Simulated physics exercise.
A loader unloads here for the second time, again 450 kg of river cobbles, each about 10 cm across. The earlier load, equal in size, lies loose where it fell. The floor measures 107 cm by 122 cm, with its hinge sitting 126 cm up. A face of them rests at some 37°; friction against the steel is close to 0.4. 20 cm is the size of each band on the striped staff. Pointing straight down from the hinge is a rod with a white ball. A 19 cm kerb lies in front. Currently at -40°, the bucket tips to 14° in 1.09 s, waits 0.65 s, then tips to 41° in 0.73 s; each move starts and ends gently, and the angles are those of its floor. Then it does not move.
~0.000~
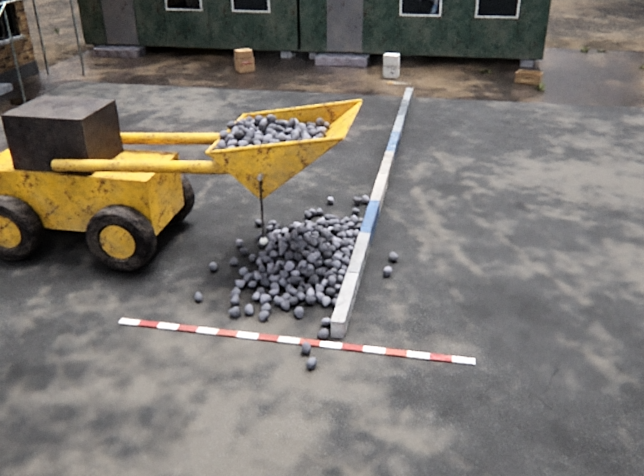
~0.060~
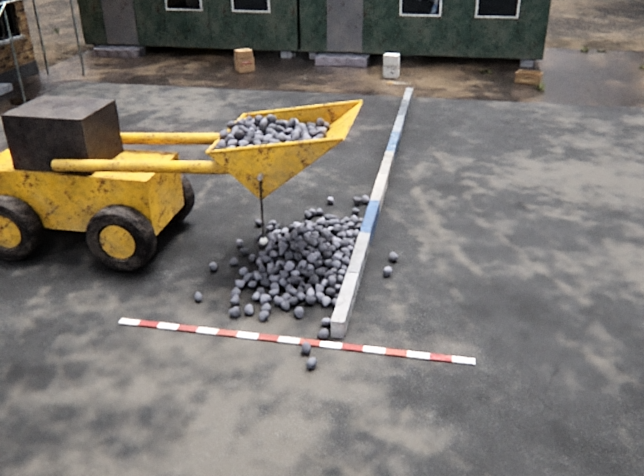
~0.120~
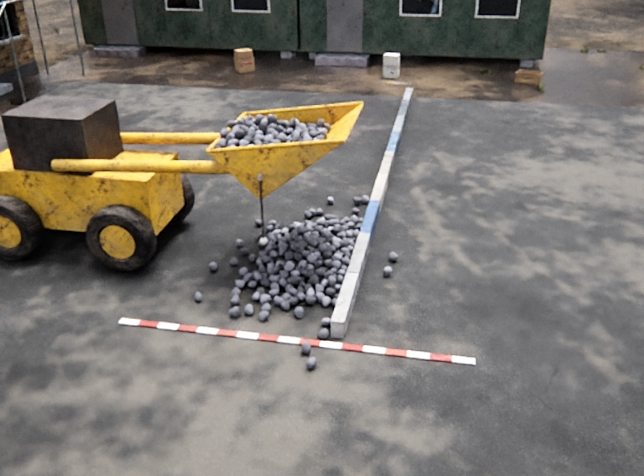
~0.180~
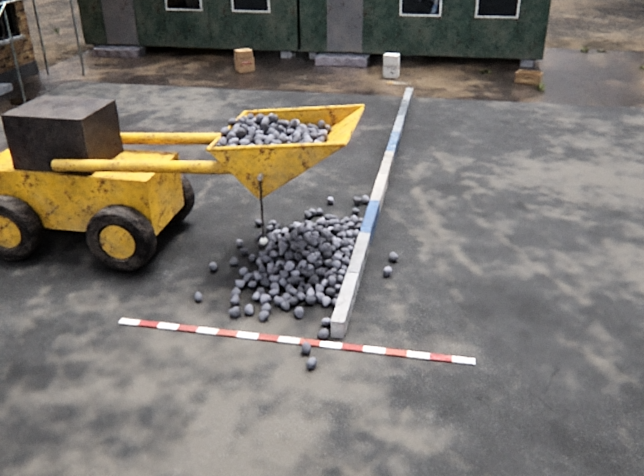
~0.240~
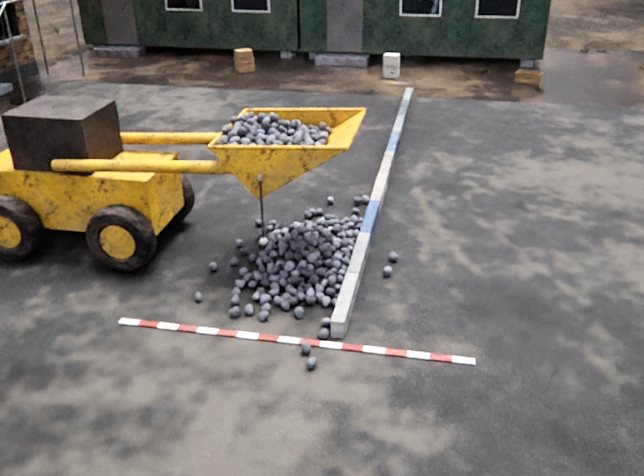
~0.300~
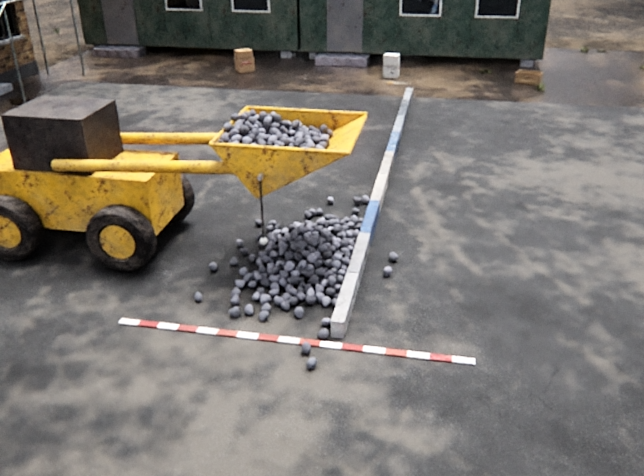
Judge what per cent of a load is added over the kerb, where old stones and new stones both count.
The amount added is about 63 per cent of a load.
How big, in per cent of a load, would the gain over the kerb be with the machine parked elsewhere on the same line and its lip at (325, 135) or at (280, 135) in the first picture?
Around 30 percent, then around 0 percent.
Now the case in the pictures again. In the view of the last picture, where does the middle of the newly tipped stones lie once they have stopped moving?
They come to rest centred about (378, 255).
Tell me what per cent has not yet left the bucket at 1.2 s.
It keeps some 100 percent of its load.
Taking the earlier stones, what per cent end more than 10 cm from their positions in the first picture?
0 per cent.
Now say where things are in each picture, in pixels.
Lip at (343, 138), floor tilted -40°, highest stones at (274, 123). The earlier load is highest near (313, 246), 23 cm above ground level, 99 % on this side of the kerb, 1 % over the kerb, in the first frame.
The bucket is at -40°, its lip at (343, 139); the top of the load is at (274, 123); the stones move at 0.1 m/s on average, in the second frame.
Lip at (344, 141), floor tilted -38°, highest stones at (274, 123); the stones move at 0.1 m/s on average, in the third frame.
The bucket is at -36°, its lip at (346, 144); the top of the load is at (270, 122); the stones move at 0.2 m/s on average, in the fourth frame.
Lip at (347, 148), floor tilted -33°, highest stones at (256, 121); the stones move at 0.2 m/s on average, in the fifth frame.
The bucket is at -30°, its lip at (349, 153); the top of the load is at (253, 119); the stones move at 0.2 m/s on average, in the sixth frame.
After 0.8 s the floor is at 6°; in per cent of one load, 100 in the bucket, 99 on this side of the kerb, 1 over the kerb; the foremost stones are at (356, 269).
After 1.2 s the floor is at 14°; in per cent of one load, 100 in the bucket, 99 on this side of the kerb, 1 over the kerb; the foremost stones are at (356, 269).
After 2.9 s the floor is at 41°; in per cent of one load, 3 in the bucket, 141 on this side of the kerb, 56 over the kerb; the foremost stones are at (451, 280).
After 5.8 s the floor is at 41°; in per cent of one load, 0 in the bucket, 136 on this side of the kerb, 63 over the kerb; the foremost stones are at (455, 272). Net gain over the kerb, 63.
